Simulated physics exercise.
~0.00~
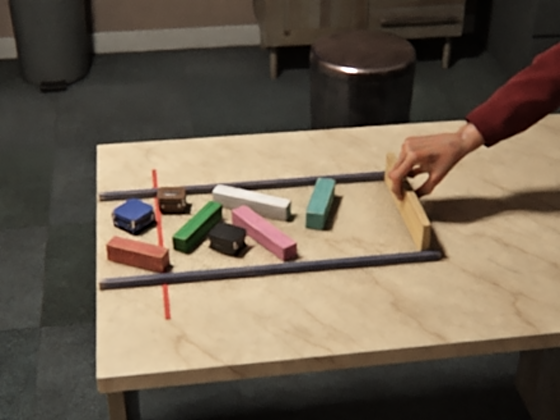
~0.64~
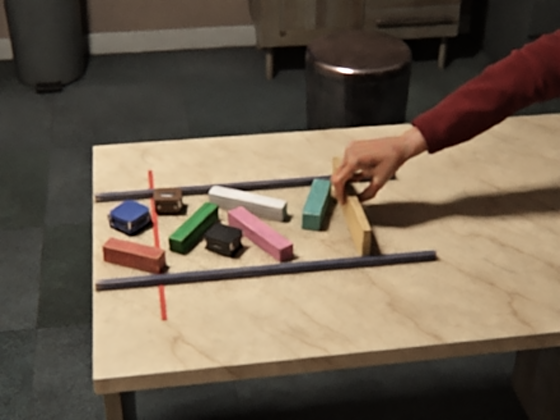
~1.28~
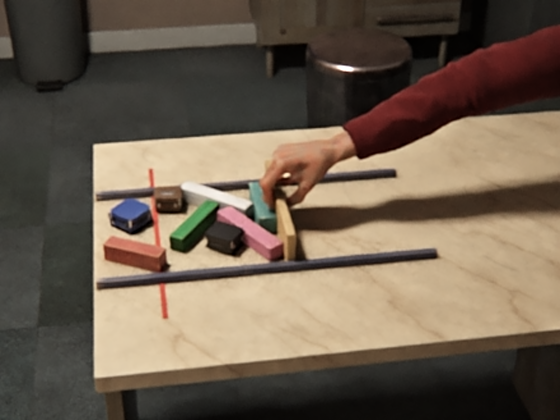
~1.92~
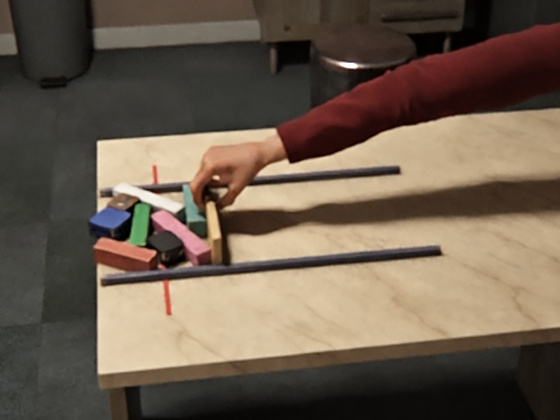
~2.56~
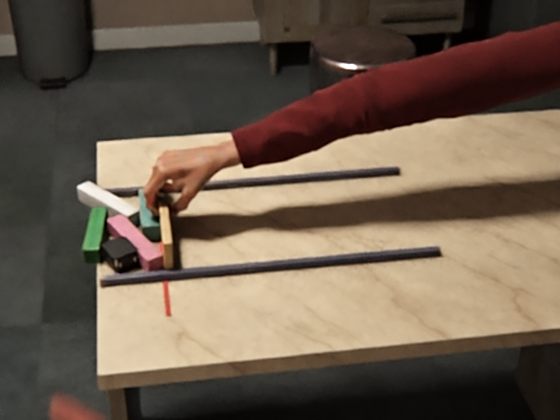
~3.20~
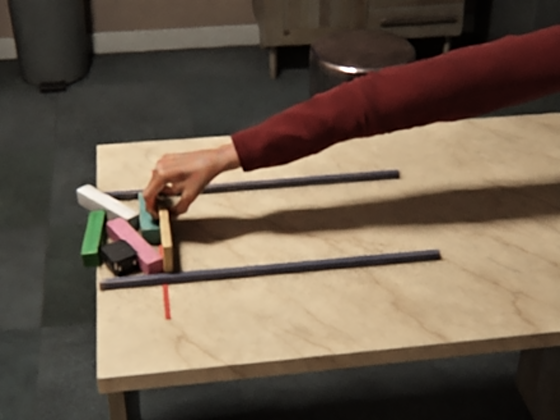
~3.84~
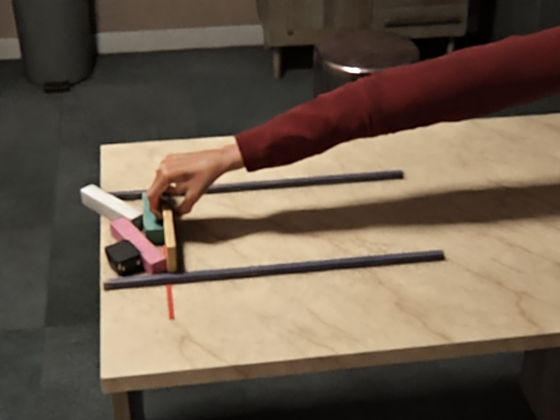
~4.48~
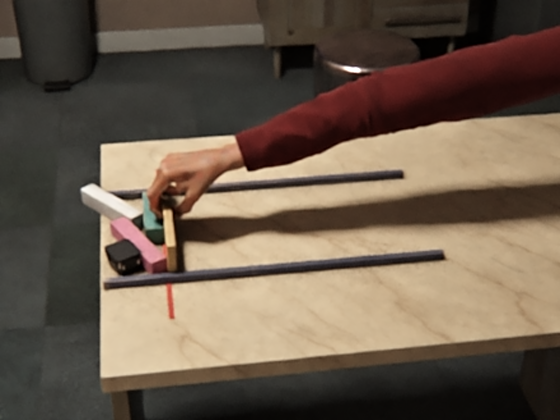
The clip shows a hand sliding an upright board leftward between two rails, bunching colored blocks towards the table's edge; the red, blue, brown and then green pieces go over, while the white, pink, black and teal ones remain beside the stopped board.
